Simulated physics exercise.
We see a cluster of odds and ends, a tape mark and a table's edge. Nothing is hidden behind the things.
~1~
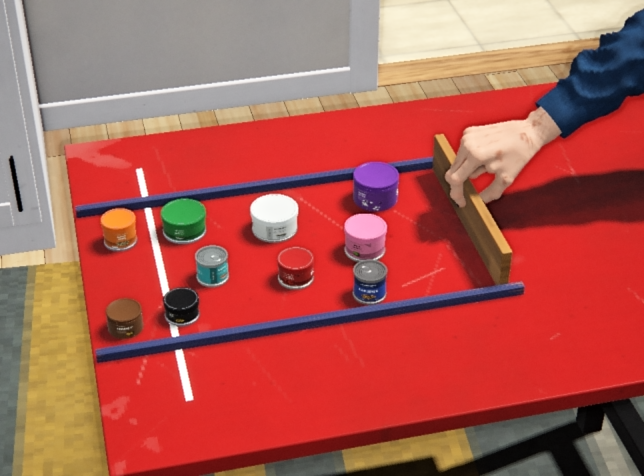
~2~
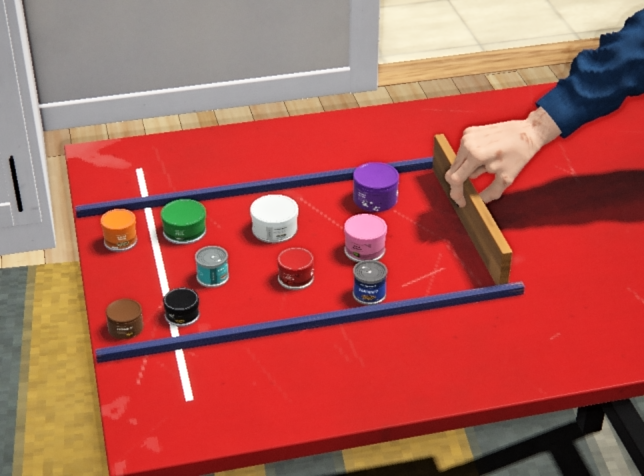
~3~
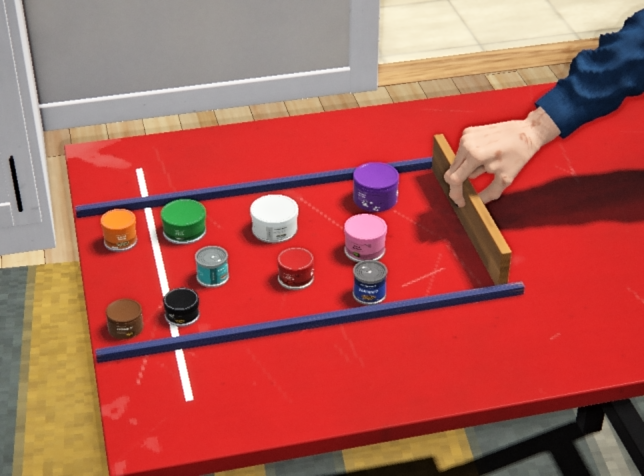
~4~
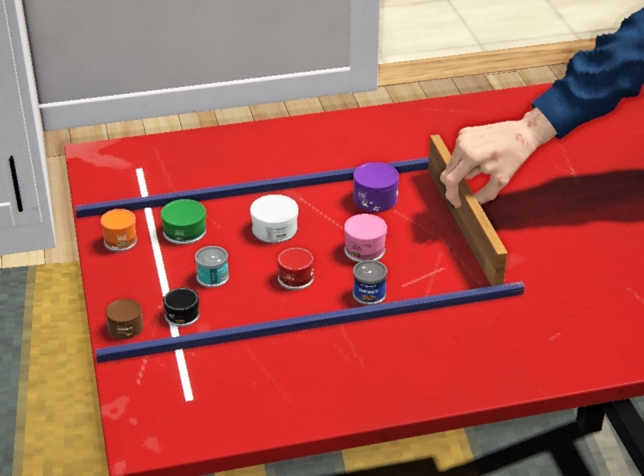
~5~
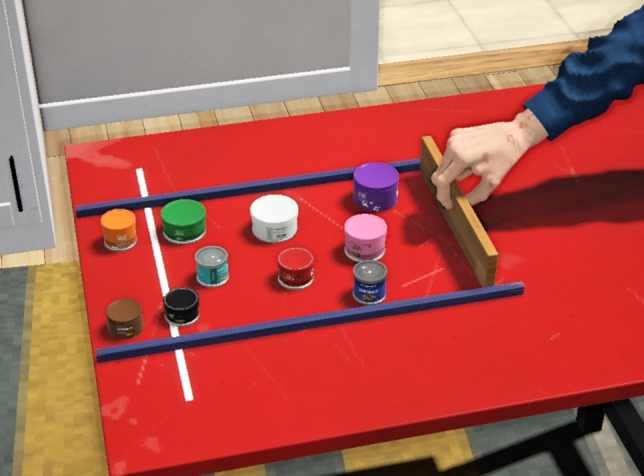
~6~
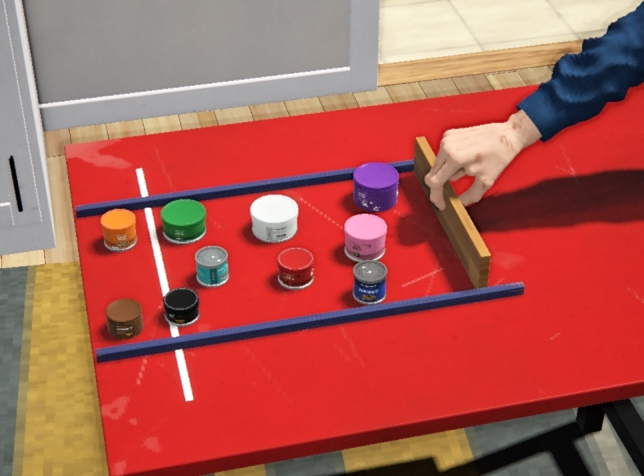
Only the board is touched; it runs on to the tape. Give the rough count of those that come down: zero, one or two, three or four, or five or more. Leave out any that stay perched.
In the end the number that fall off is one or two.
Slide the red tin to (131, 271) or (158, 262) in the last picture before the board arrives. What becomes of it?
Place by place, it is kept; stays on.
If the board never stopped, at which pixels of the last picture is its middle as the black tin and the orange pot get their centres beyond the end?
About (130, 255), and (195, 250) for the other.
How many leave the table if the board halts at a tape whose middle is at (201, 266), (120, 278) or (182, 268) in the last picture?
The counts: 0, 5 and 1.
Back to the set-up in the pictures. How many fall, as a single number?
The count is 2.
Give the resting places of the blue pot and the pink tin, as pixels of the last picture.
About (156, 319), and the other about (142, 271).
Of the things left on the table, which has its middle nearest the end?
Foremost is the green tin.
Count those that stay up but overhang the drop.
It comes to 1.
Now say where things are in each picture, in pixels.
In the first picture, brown tub (125, 319); orange pot (119, 230); black tin (182, 307); board (469, 207); tape (161, 271).
In the second picture, orange pot (119, 231); pink tin (365, 239).
In the third picture, black tin (182, 307); green tin (184, 222).
In the fourth picture, brown tub (125, 319); purple tub (376, 187).
In the fifth picture, orange pot (119, 231); red tin (296, 268).
In the sixth picture, brown tub (125, 319); orange pot (119, 231); black tin (182, 307); board (449, 210); tape (161, 271).
Soon after, none off yet; brown tub at rest near (125, 319); orange pot at rest near (119, 231); black tin at rest near (182, 307).
In the end, the number that fall off is one or two; gone, orange pot and brown tub.
